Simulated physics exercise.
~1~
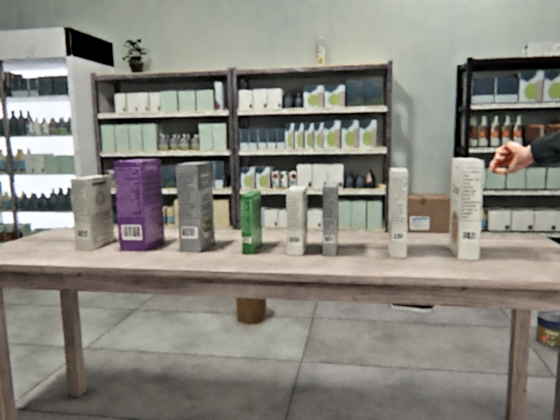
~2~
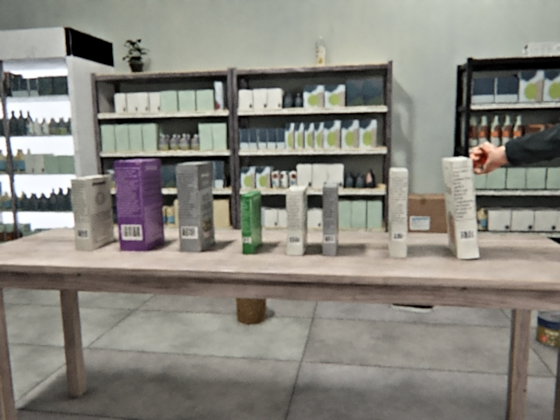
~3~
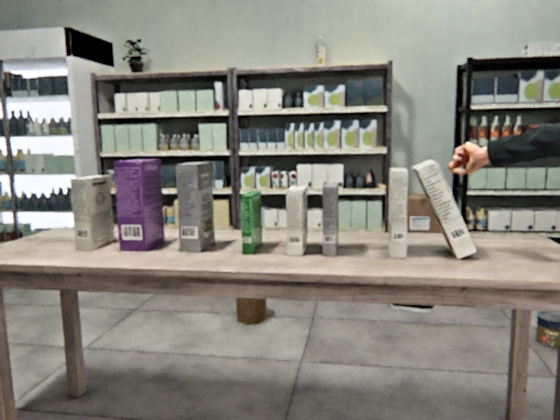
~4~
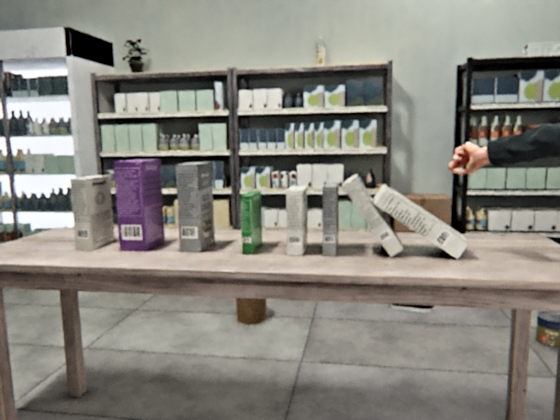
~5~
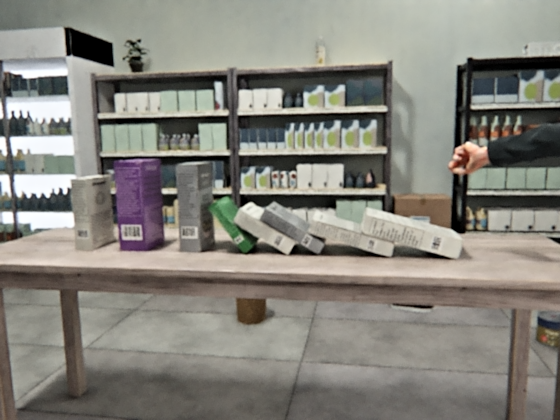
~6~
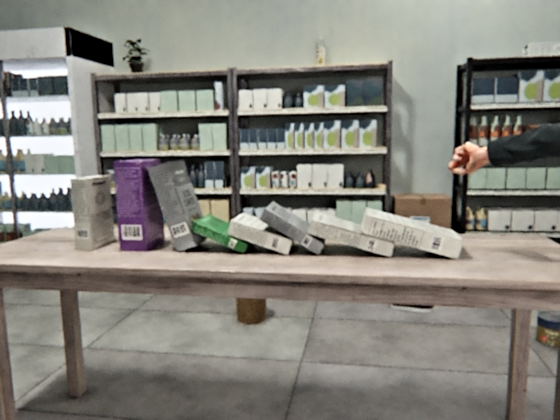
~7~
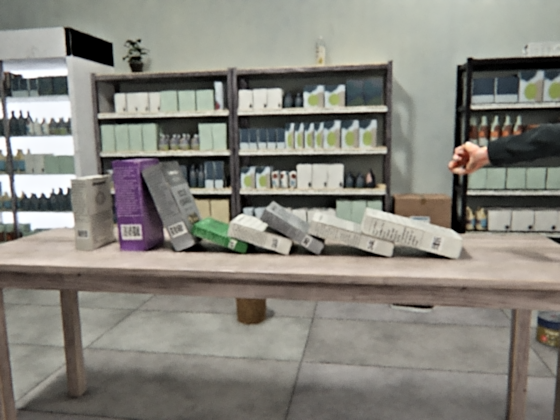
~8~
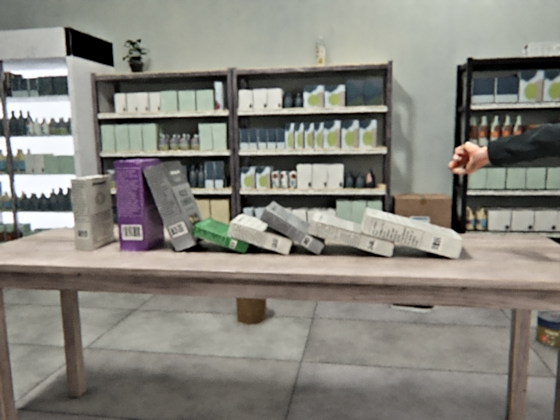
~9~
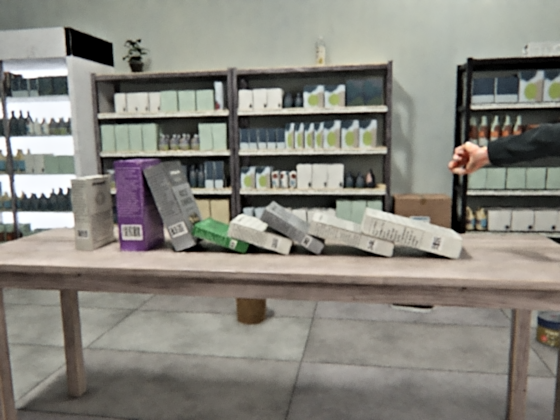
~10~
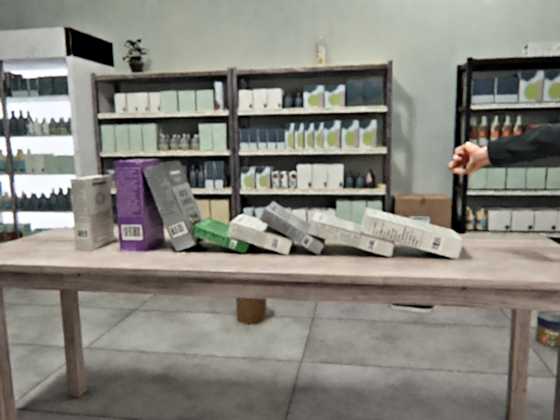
To begin with, eight upright boxes of differing sizes stand in a row on a wooden table in a shop, with stocked shelves behind them, and a hand reaches in from the right to the tall white box at that end. The hand tips it leftward and then stays back as the box falls against its slim neighbor. One after another the smaller boxes topple left, the green one among them. The large gray box then tilts and comes to rest leaning against the purple box. The purple box and the one at far left remain standing, beside the overlapping fallen ones.
